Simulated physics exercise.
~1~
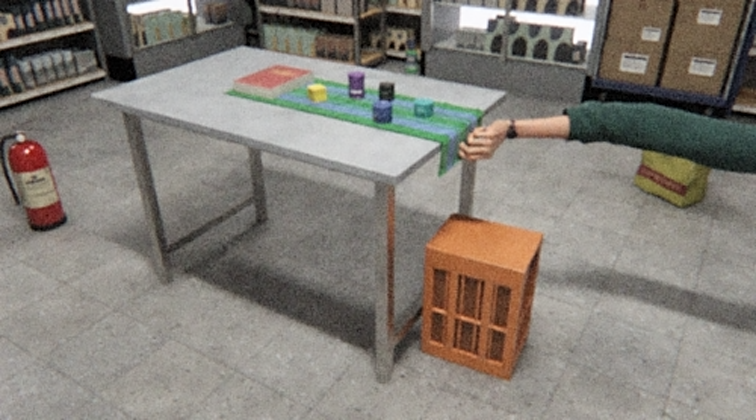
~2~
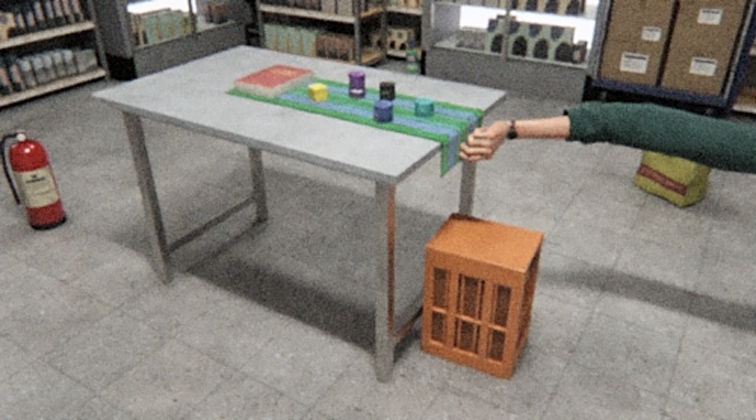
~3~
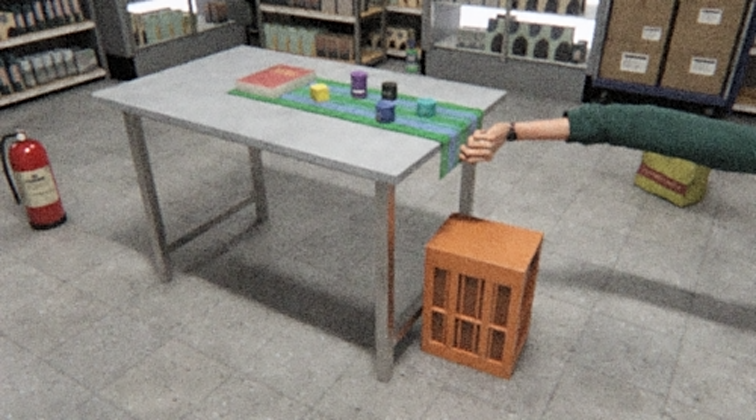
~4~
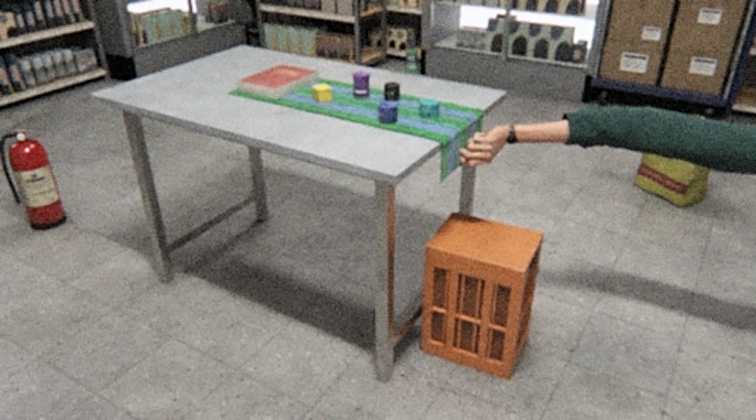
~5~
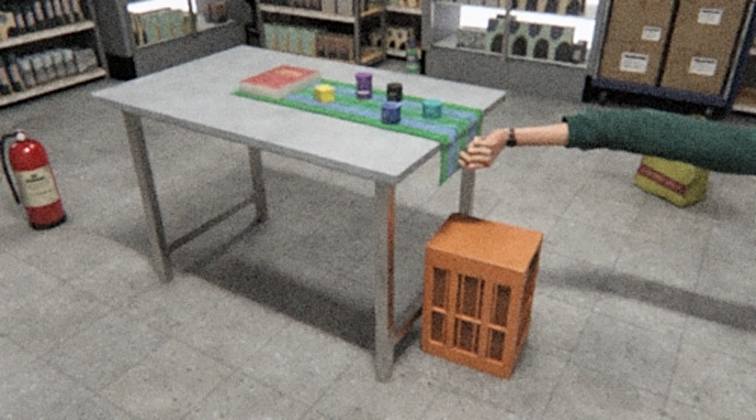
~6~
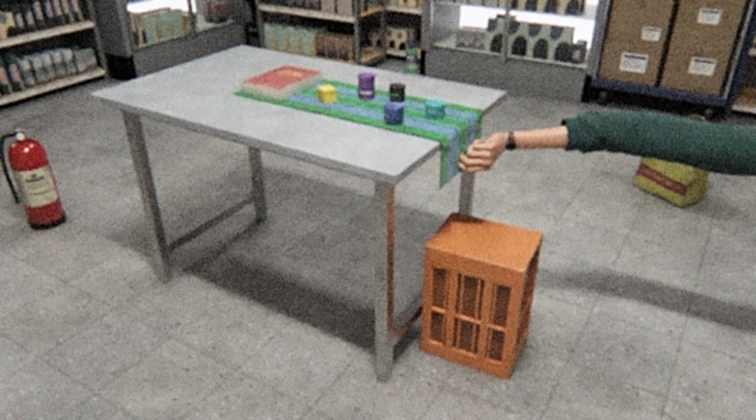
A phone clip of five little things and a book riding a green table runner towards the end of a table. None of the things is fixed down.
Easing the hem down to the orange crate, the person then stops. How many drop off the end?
Two.
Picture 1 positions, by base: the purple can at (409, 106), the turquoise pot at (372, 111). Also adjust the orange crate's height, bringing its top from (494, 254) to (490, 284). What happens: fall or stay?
Observed: Purple can departs; turquoise pot departs.
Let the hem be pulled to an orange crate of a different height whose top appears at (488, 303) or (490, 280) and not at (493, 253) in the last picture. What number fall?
4 and 3.
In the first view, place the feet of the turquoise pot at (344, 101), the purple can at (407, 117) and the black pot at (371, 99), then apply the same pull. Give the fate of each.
As for the turquoise pot, it holds its spot; the purple can, it leaves the top; the black pot, it holds its spot.
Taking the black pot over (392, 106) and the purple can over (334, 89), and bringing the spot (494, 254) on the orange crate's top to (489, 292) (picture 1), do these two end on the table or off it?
The black pot is lost; the purple can stays put.
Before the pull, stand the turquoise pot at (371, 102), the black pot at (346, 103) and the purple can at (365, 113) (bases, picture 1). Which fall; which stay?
The turquoise pot stays put, the black pot stays put, and the purple can stays put.
Soon after, hem near (460, 202); turquoise pot gone.
After that, hem on the crate; turquoise pot gone.
And then, hem on the crate; turquoise pot and blue pot gone.
In the end, hem on the crate; turquoise pot and blue pot gone. The table loses two.
